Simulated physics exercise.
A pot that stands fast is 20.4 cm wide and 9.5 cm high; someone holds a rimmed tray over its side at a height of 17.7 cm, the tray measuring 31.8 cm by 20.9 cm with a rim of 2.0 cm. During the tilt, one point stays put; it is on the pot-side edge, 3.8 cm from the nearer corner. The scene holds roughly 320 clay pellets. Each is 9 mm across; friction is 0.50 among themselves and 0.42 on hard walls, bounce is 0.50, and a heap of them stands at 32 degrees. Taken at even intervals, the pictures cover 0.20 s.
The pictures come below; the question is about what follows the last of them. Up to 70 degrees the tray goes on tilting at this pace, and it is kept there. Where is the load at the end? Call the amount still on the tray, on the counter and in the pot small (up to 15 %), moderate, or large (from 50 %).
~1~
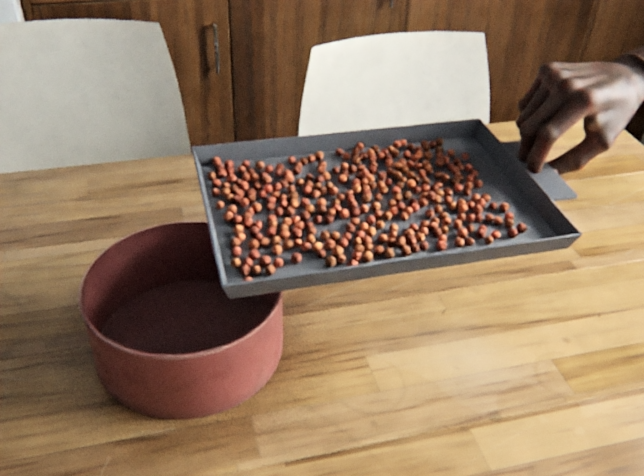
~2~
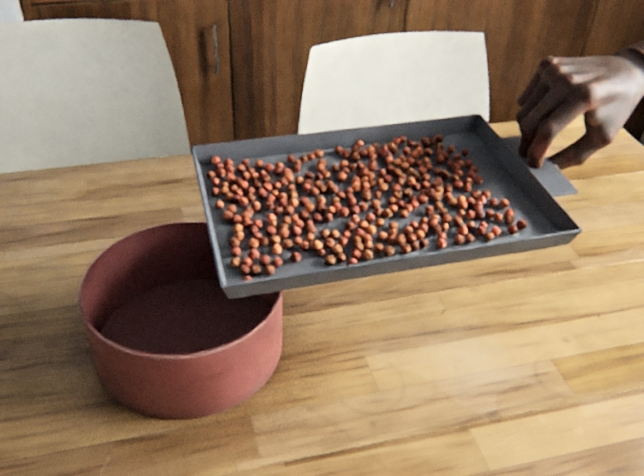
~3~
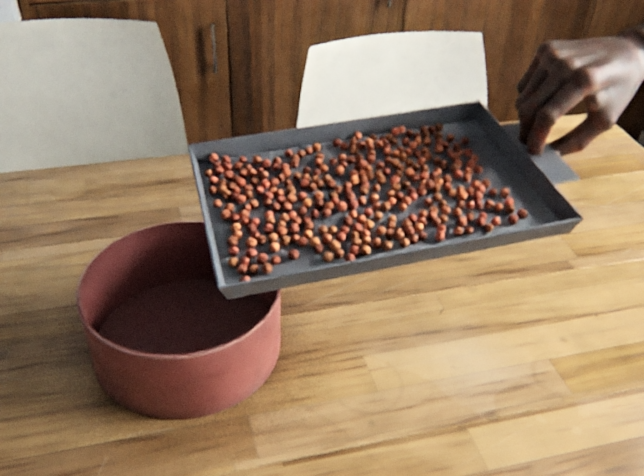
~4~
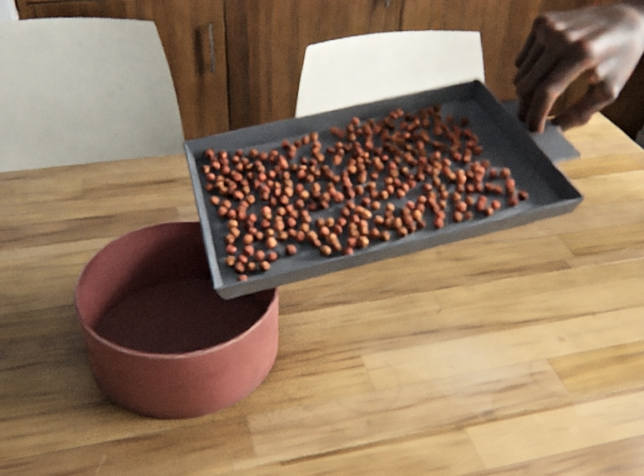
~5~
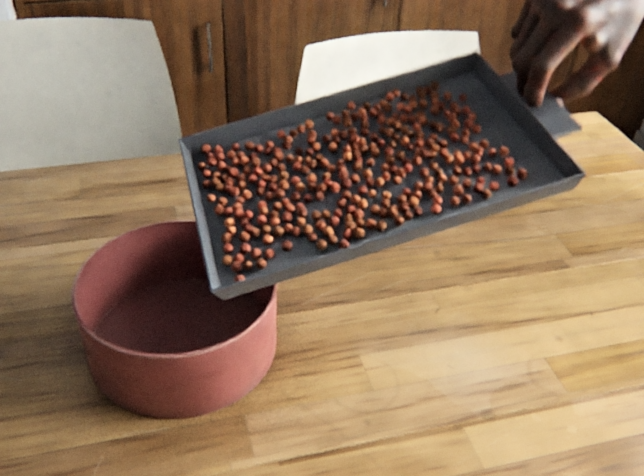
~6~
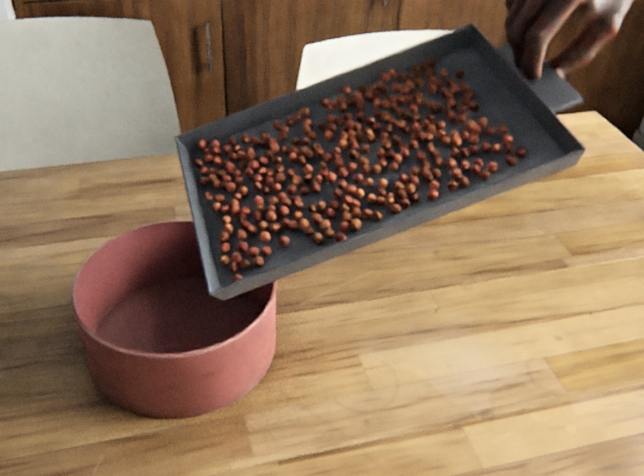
At the end, tray: Moderate, counter: Moderate, pot: Moderate.
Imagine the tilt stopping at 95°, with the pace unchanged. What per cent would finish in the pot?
Near 40 %, then.
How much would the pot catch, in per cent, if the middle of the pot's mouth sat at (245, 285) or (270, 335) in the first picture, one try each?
Try one: ~ 5 %; try two: ~ 15 %.
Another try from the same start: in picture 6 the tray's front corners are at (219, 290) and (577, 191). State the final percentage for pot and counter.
Pot: 0, counter: 65.
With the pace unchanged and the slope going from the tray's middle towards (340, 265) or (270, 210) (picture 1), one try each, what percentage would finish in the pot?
Near 0 and 50 per cent, in that order.
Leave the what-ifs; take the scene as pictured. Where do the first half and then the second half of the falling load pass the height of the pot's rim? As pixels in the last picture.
At roughly (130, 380) first, later on at (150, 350).
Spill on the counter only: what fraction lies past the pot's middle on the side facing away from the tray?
About 90 per cent.
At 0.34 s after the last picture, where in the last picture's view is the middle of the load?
Roughly pixel (225, 183).
Then, 0.20 s after the last picture, tilt 45 degrees; the tray holds 100 %, the pot 0 %.
Then, 0.34 s after the last picture, tilt 64 degrees; the tray holds 100 %, the pot 0 %.
Then, 0.60 s after the last picture, tilt 70 degrees; the tray holds 45 %, the pot 15 %.
In the end, tray 35 %, counter 40 %, pot 25 %.
